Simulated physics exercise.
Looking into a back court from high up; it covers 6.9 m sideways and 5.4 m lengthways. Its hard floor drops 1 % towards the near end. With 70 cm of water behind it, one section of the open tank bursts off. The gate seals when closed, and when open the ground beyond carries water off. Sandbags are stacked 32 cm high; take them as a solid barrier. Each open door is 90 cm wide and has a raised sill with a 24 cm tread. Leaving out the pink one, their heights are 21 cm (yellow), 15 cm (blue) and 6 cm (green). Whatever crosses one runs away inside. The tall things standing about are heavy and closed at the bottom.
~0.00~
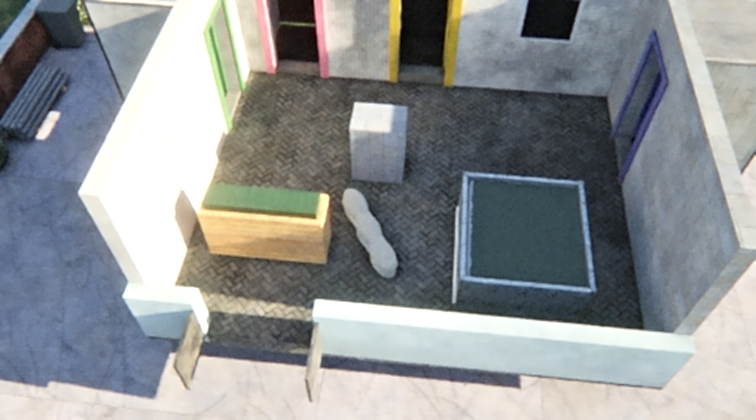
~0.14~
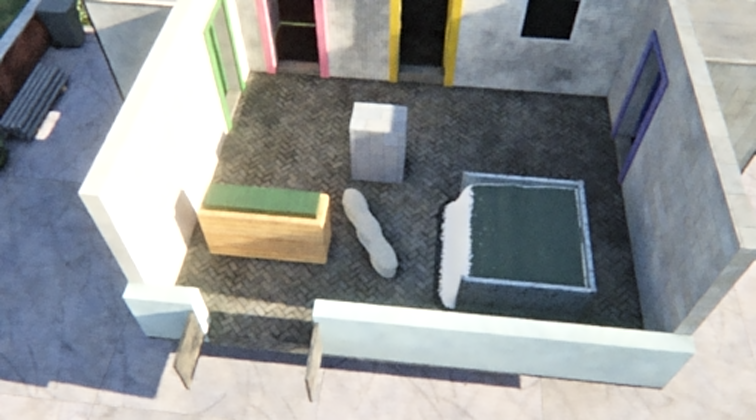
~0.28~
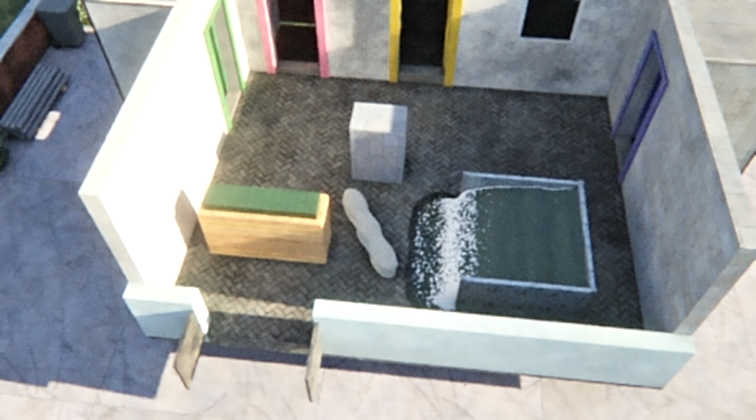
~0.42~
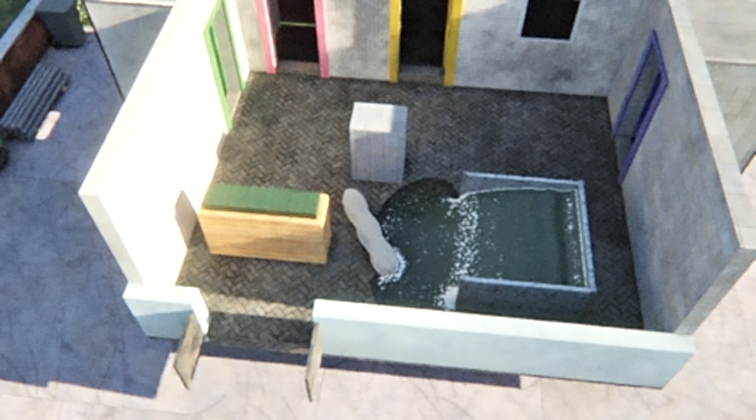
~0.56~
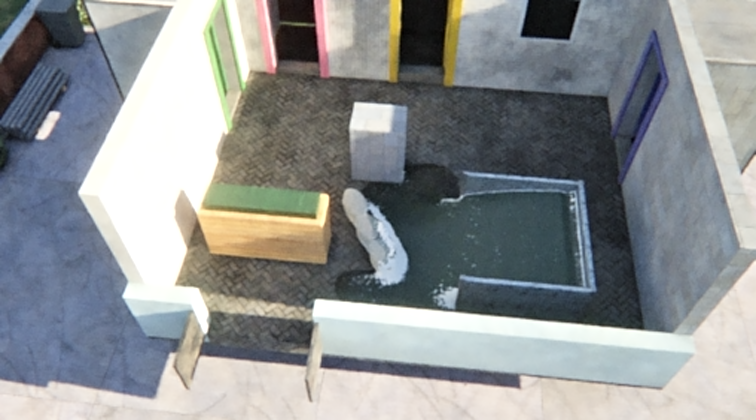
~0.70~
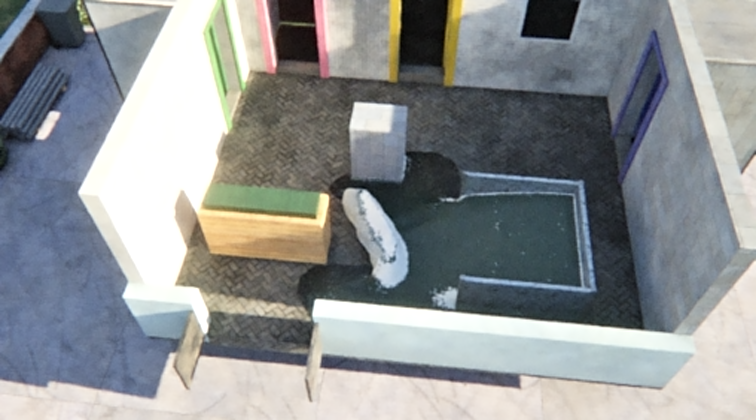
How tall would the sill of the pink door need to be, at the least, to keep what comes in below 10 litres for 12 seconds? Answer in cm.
At least 5.5 cm or so.
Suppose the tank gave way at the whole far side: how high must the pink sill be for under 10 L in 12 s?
Then roughly 7.0 cm.
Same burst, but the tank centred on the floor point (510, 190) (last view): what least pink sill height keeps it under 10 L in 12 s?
Then roughly 10.0 cm.
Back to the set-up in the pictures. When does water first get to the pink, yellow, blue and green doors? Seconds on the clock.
Pink 3.4 s, yellow 2.0 s, blue 4.0 s, green 2.0 s.
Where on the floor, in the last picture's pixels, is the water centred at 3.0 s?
Around (374, 230).
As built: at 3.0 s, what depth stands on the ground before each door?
In cm: Pink 0, yellow 5, blue 0, green 9.
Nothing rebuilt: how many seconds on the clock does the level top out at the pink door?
Near 5.5 s.
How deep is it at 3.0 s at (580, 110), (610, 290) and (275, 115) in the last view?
Roughly 0, 0 and 1 cm, in turn.
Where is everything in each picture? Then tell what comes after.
The first picture shows the open tank at (524, 231) is whole and still, 70 cm deep; the pink door at (293, 31) is dry.
In the second picture, the front is at (440, 301), 0.3 m from the gap at (463, 243); 0.5 m2 of floor is wet, 70 cm left at the back.
In the third picture, the gap is at (462, 245), the front 0.7 m out at (412, 294); the back of the open tank holds 70 cm.
In the fourth picture, the gap is at (462, 246), the front 1.3 m out at (379, 235); the back of the open tank holds 64 cm.
In the fifth picture, the front is at (344, 291), 1.7 m from the gap at (462, 247); 4.1 m2 of floor is wet, 59 cm left at the back.
In the sixth picture, the gap is at (462, 247), the front 2.3 m out at (304, 288); the back of the open tank holds 56 cm; the pink door at (293, 31), 5.0 m from the gap, is still 2.9 m from the nearest water.
After 1.4 s water covers 35 % of the floor, deepest (49 cm) near (382, 188); it has not reached the pink door.
After 3.0 s water covers 65 % of the floor, deepest (29 cm) near (190, 243); it has not reached the pink door.
After 12.0 s water covers 95 % of the floor, deepest (10 cm) near (630, 254); 2 cm at the pink door, 0 litres in over its 11 cm sill.
At the pink door as built, the water arrived by 3.4 s and peaked near 9 cm at 5.6 s.
With a sill of 5 cm, 15 litres would have come in within the 12 s; with 6 cm, 7 litres. So under 10 litres takes about 5.5 cm.
